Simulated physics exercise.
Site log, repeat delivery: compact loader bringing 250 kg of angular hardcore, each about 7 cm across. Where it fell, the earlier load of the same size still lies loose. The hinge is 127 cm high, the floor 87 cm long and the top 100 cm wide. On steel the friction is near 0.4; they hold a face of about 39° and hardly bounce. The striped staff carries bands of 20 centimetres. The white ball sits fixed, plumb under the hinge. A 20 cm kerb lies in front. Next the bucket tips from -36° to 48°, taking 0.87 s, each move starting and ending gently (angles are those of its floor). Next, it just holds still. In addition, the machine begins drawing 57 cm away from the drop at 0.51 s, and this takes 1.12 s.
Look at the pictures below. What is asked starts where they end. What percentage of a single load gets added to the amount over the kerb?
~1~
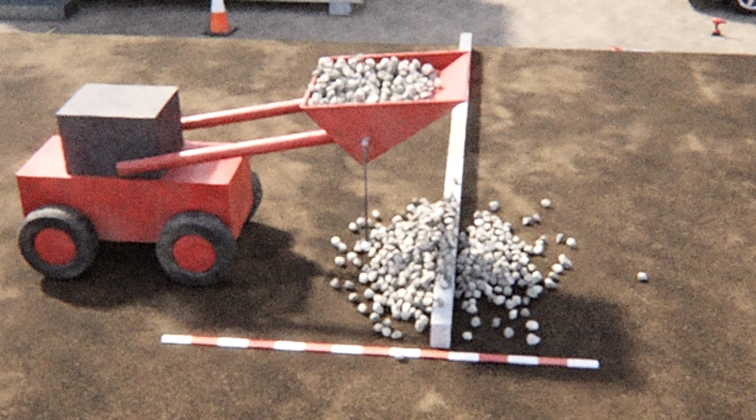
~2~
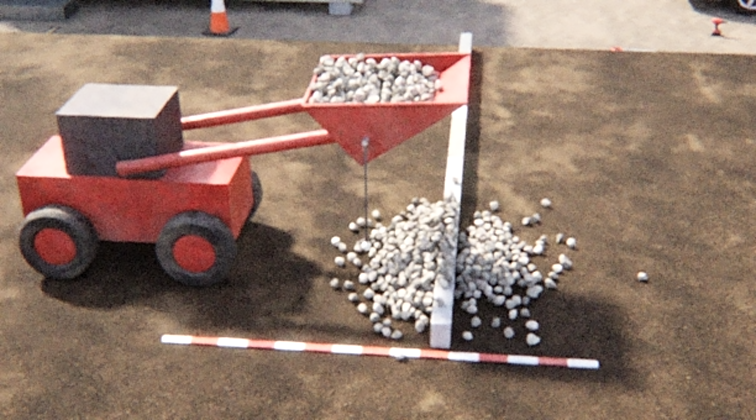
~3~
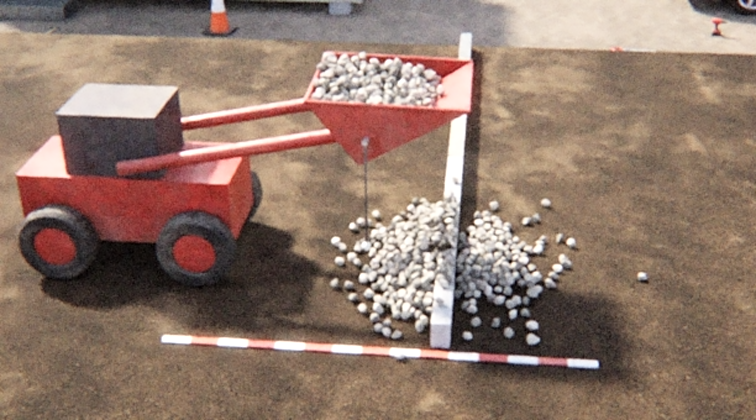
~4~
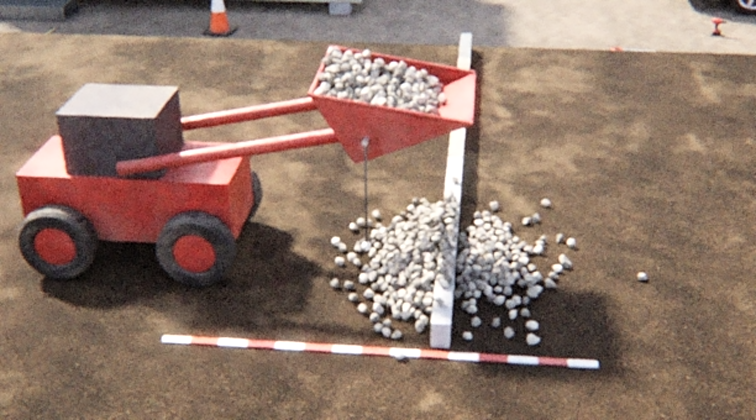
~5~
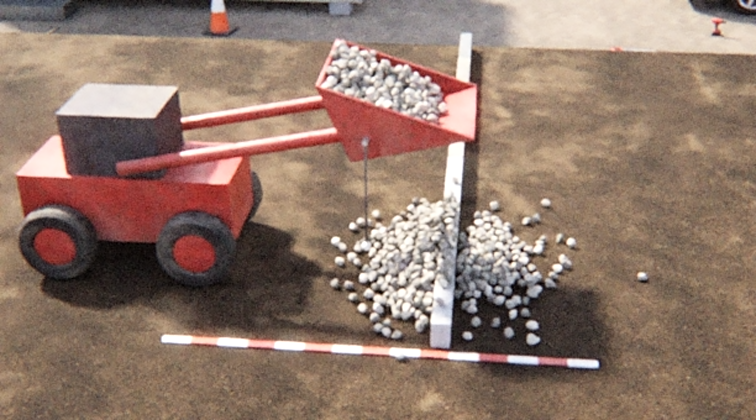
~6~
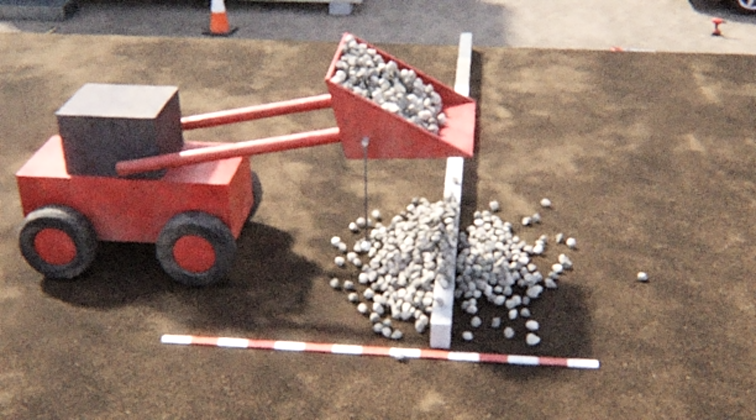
27 %.
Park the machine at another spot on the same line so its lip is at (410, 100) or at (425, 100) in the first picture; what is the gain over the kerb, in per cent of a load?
The first would add some 0 per cent and the second some 0 per cent.
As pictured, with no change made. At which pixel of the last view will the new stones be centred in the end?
The middle ends up near (415, 249).
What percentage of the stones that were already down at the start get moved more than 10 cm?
Roughly 5 % of them.
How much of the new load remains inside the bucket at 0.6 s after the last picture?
40 %.
Then, 0.3 s after the last picture the floor is at 35°; in per cent of one load, 100 in the bucket, 71 on this side of the kerb, 29 over the kerb; the foremost stones are at (569, 252).
Then, 0.6 s after the last picture the floor is at 48°; in per cent of one load, 38 in the bucket, 131 on this side of the kerb, 31 over the kerb; the foremost stones are at (569, 252).
Then, 1.7 s after the last picture the floor is at 48°; in per cent of one load, 0 in the bucket, 145 on this side of the kerb, 55 over the kerb; the foremost stones are at (597, 266).
Then, 4.2 s after the last picture the floor is at 48°; in per cent of one load, 0 in the bucket, 145 on this side of the kerb, 55 over the kerb; the foremost stones are at (597, 266). Net gain over the kerb, 27.
